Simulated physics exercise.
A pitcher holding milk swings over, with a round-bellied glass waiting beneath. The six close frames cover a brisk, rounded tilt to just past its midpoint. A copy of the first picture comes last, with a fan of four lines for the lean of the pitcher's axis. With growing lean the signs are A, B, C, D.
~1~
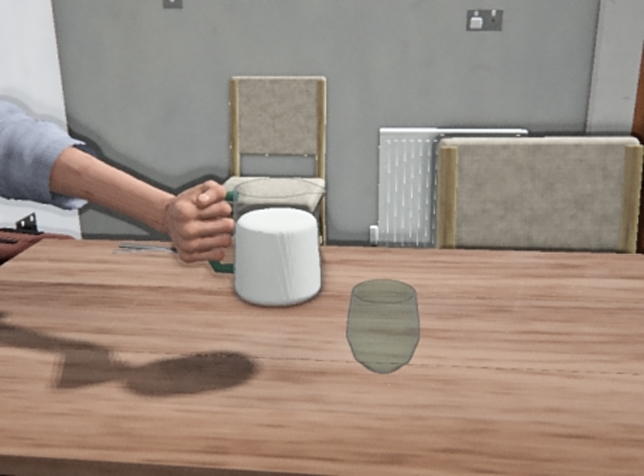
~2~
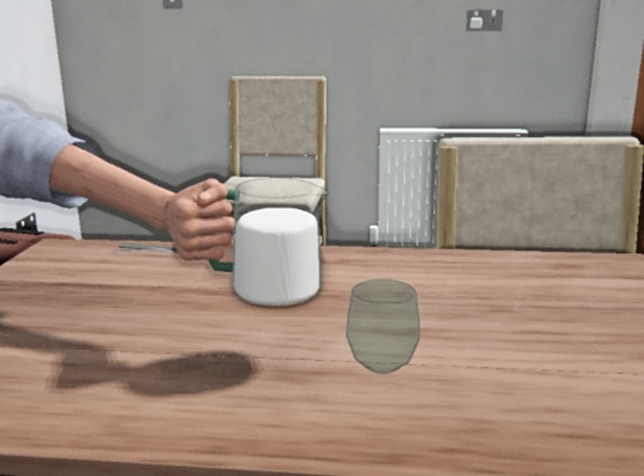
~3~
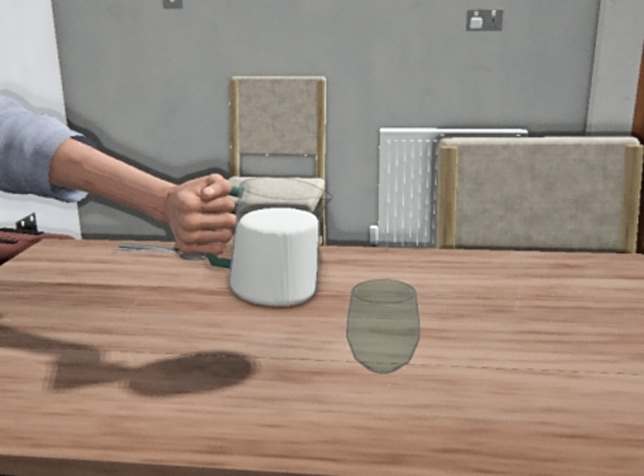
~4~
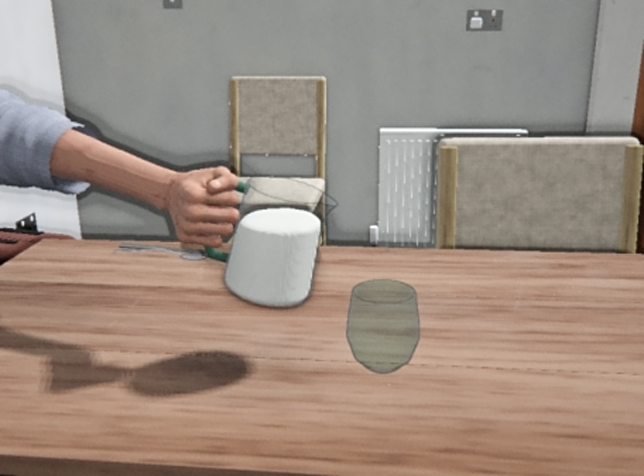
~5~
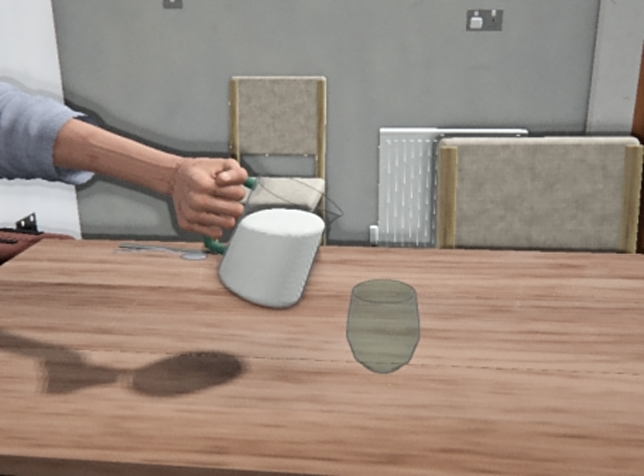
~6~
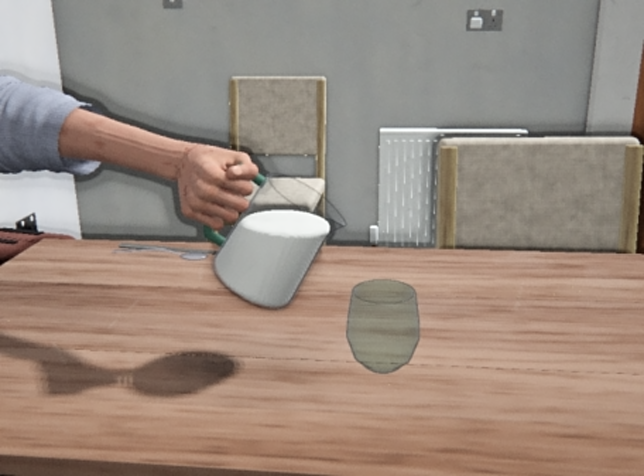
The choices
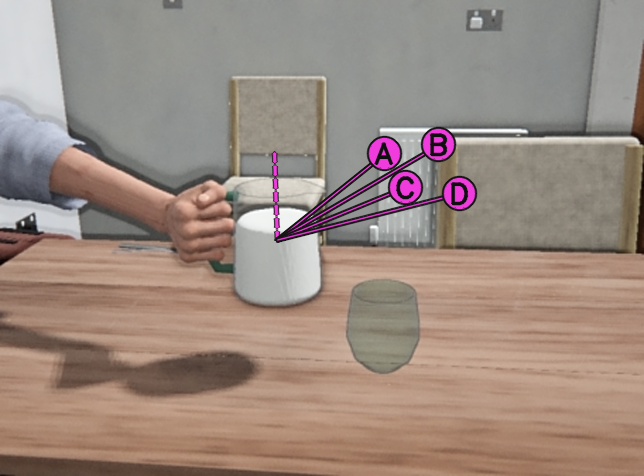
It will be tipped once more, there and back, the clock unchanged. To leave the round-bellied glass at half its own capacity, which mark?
C is best.
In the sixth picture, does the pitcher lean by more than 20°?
Yes.
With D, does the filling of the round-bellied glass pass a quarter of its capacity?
Yes, it does.
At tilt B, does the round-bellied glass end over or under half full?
Under.
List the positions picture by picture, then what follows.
The first frame shows upright, lip at (325, 191); rim of the round-bellied glass round (384, 291); nothing has left yet.
The second frame shows upright, lip at (327, 192); nothing has left yet.
The third frame shows tipped about 6°, lip at (331, 197); nothing has left yet.
The fourth frame shows tipped about 13°, lip at (336, 204); nothing has left yet.
The fifth frame shows tipped about 22°, lip at (341, 213); nothing has left yet.
The sixth frame shows tipped about 31°, lip at (345, 224); nothing has left yet.
On the marked copy, A at (371, 164); B at (424, 153); C at (390, 193); D at (442, 197).
For tilt A, the round-bellied glass ends with about 14 % of what it can hold.
For tilt B, the round-bellied glass ends with about 27 % of what it can hold.
For tilt C, the round-bellied glass ends with about 47 % of what it can hold.
For tilt D, the round-bellied glass ends with about 69 % of what it can hold.
